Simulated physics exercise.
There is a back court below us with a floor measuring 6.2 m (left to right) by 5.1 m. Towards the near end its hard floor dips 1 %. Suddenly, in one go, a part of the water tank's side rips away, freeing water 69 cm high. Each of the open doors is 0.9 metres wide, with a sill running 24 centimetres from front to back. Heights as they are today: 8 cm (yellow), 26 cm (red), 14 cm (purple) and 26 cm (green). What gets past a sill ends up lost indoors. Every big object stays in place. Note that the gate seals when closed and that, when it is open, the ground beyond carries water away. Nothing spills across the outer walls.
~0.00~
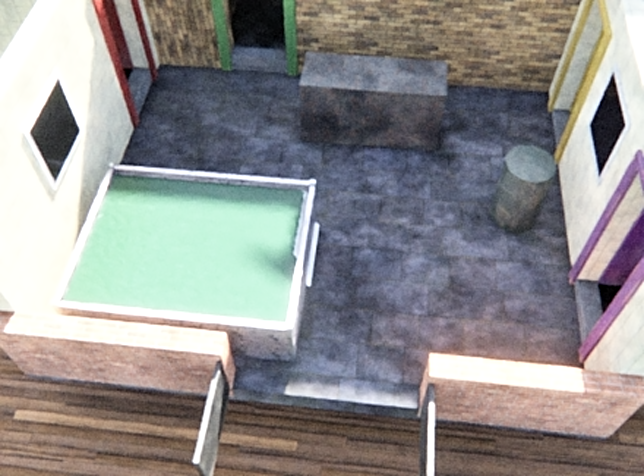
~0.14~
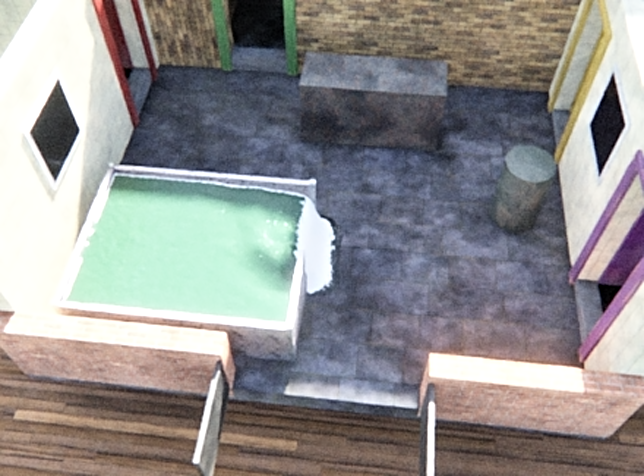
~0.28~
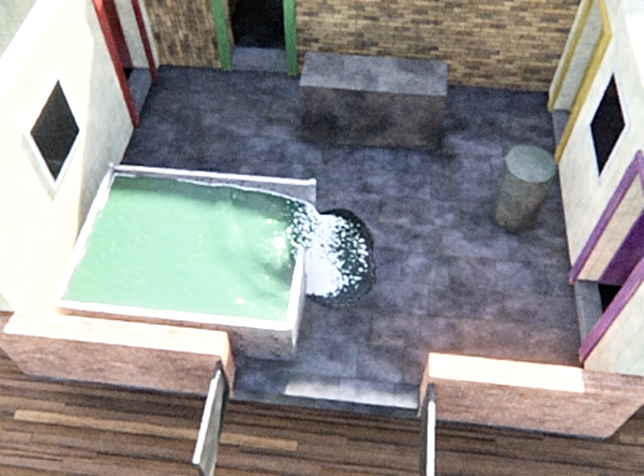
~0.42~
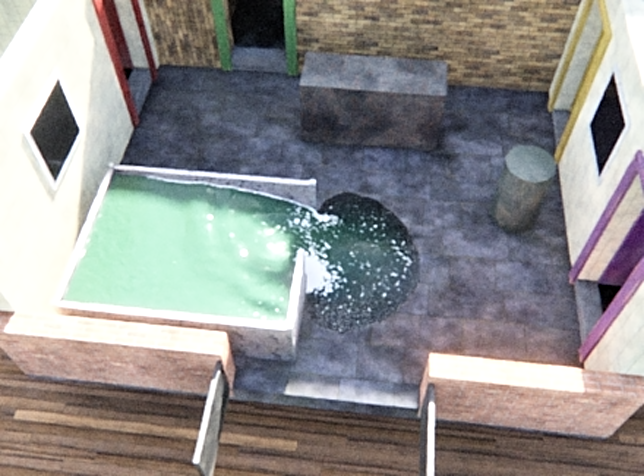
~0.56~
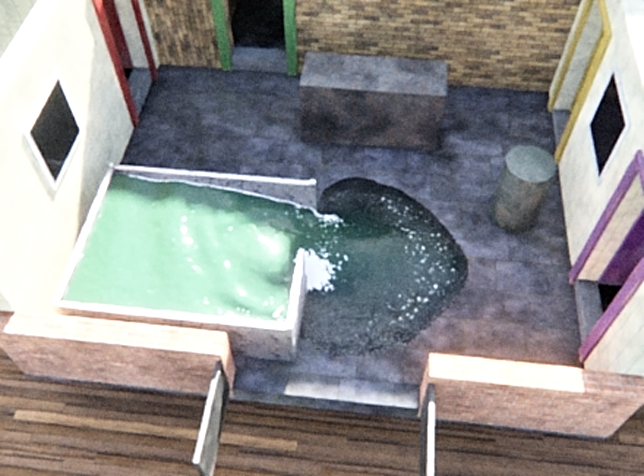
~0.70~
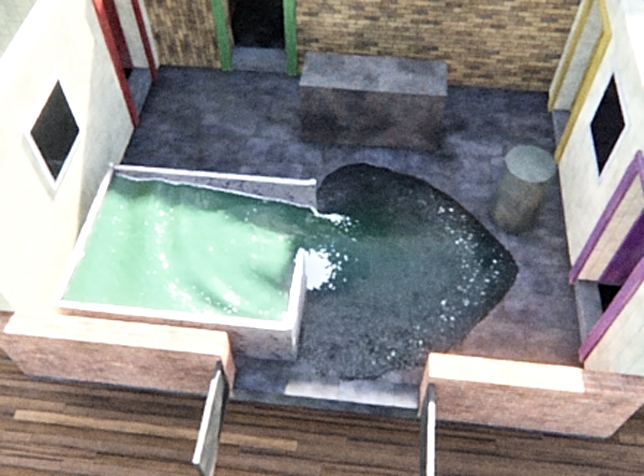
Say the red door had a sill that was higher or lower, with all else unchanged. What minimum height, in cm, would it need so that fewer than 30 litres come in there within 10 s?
About 8 cm.
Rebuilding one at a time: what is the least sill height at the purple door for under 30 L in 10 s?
Roughly 21 cm at the purple door.
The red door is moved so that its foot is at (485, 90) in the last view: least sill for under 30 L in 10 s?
13.5 cm.
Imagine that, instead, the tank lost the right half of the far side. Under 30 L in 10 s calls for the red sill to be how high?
It needs to be about 20 cm high.
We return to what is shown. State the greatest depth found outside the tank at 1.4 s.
About 38 cm at most.
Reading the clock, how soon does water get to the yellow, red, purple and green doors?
Times: Yellow 1.8 s, red 5.0 s, purple 1.0 s, green 4.5 s.
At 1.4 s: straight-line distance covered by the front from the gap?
The front sits around 3.6 m out.
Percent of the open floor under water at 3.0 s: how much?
Close to 50 per cent is wet.
After 1.4 s water covers 40 % of the floor, deepest (38 cm) near (325, 246); it has not reached the red door.
After 3.0 s water covers 50 % of the floor, deepest (35 cm) near (545, 93); it has not reached the red door.
After 10.0 s water covers 95 % of the floor, deepest (16 cm) near (567, 403); 9 cm at the red door, 0 litres in over its 26 cm sill.
At the red door as built, the water arrived by 5.3 s and peaked near 13 cm at 7.2 s.
Run again over the same 10 s with other heights there, 43 litres in over 7 cm, 15 litres over 9.5 cm. The limit of 30 litres is kept from about 8 cm up.
